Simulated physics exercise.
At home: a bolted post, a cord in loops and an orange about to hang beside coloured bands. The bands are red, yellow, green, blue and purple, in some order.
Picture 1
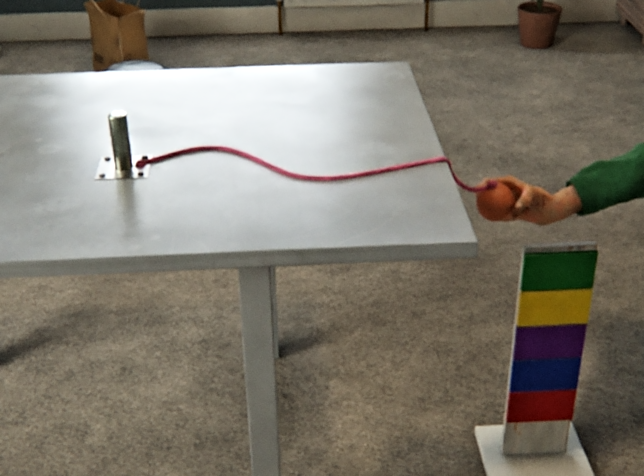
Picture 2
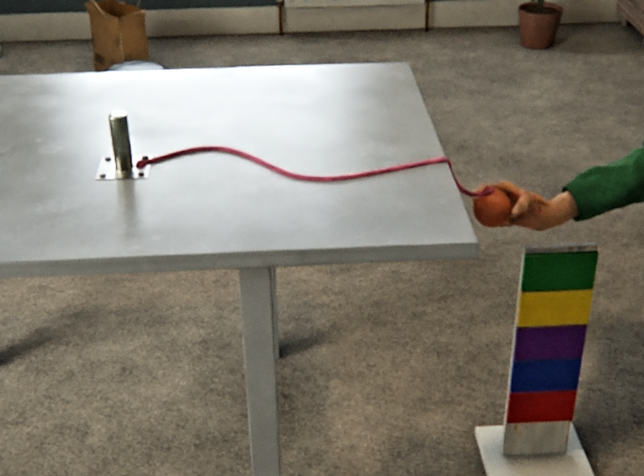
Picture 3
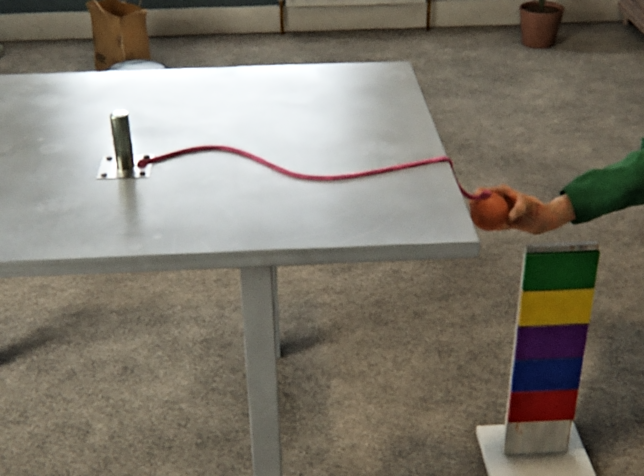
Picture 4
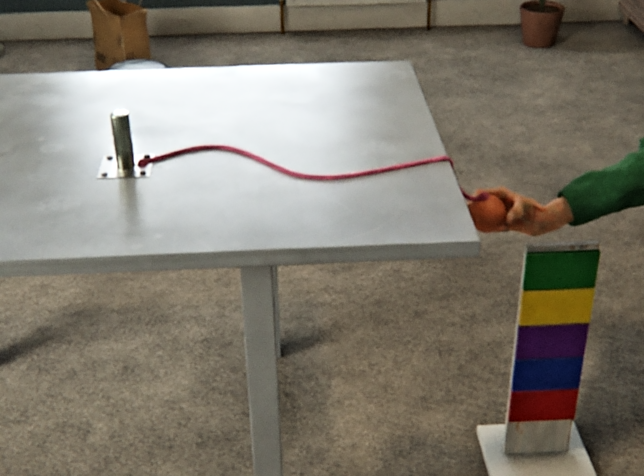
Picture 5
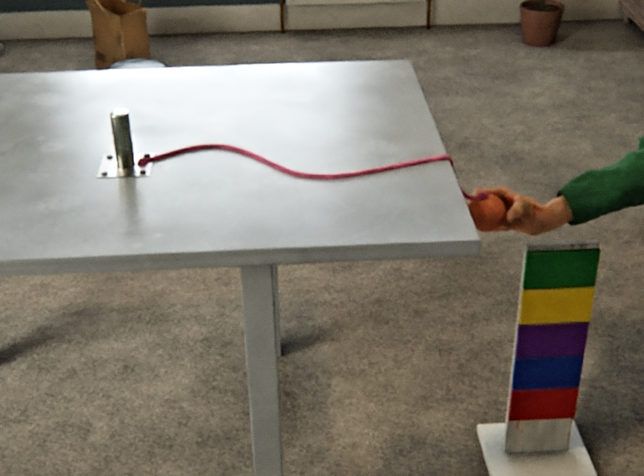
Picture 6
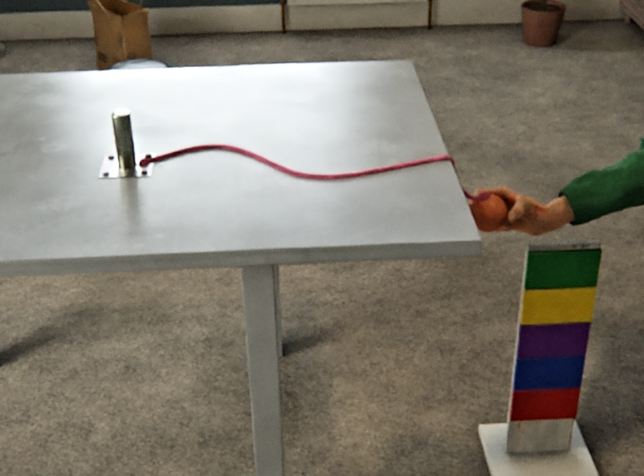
In this clip, a hand in a green sleeve holds an orange ball on a red cord beside a gray table, moving it slightly left and down near an upright board of coloured bands, while the cord stays loosely curved.
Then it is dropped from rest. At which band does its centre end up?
Its middle rests at the green band.
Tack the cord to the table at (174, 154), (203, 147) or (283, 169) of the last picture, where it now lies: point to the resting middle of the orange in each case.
Try by try, around (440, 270), (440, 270) and (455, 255).
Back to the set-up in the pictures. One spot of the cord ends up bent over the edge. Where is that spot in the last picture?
That spot is around (413, 164).
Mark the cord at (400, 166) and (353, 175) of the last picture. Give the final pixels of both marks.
They go to (439, 156) and to (389, 157).
A little later, orange near (459, 262); level with green.
Next, orange near (428, 275); level with green.
When it is over, orange near (436, 277); level with green. The green one.
